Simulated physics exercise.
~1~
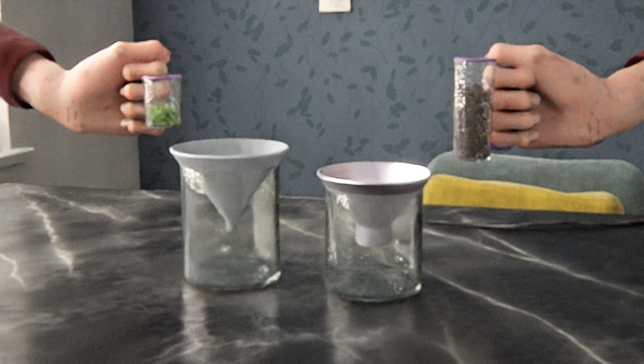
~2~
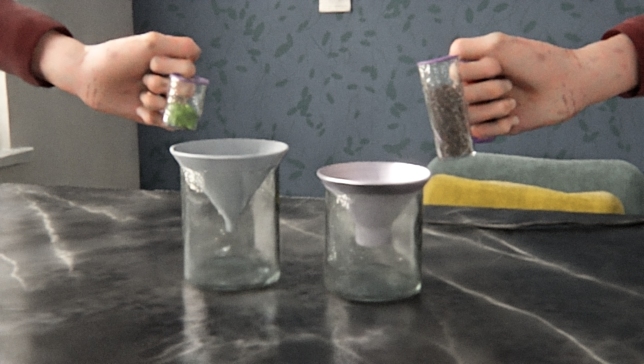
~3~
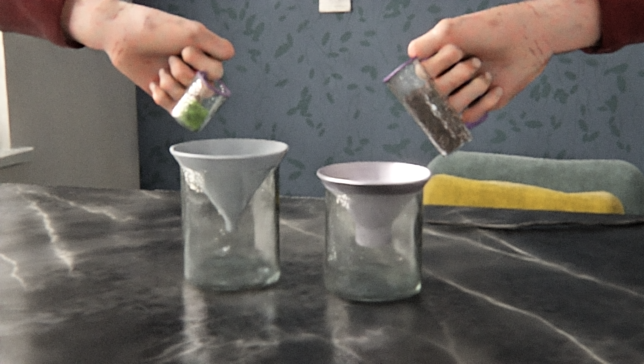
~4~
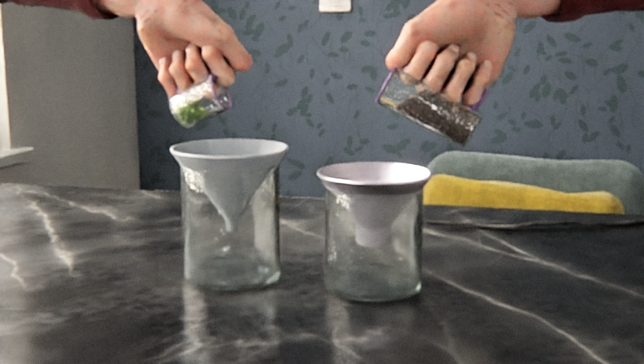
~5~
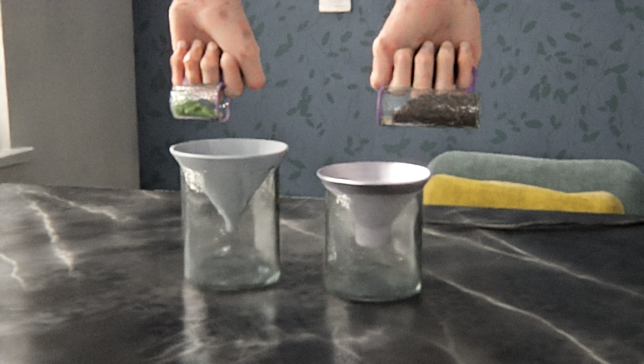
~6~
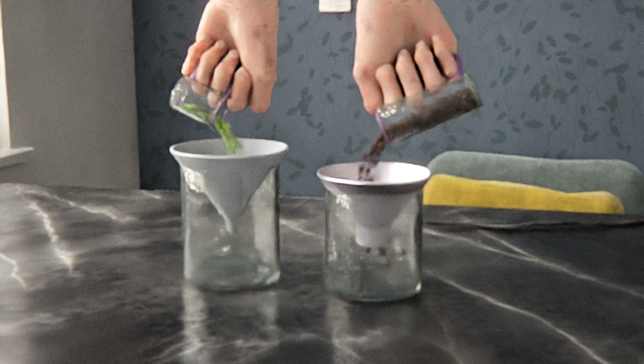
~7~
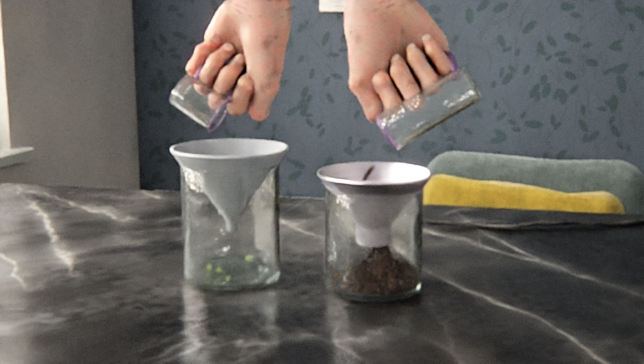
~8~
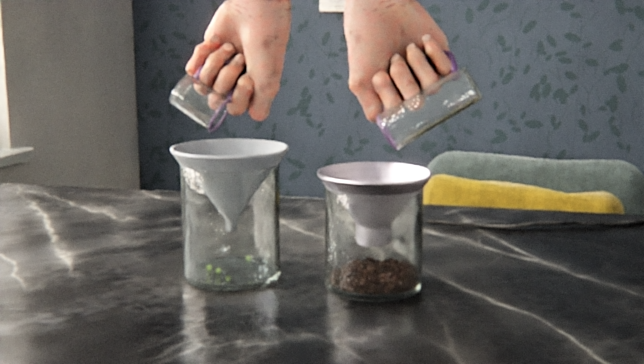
On a marbled counter, hands empty two cups into funnels, and only the right drains fully.
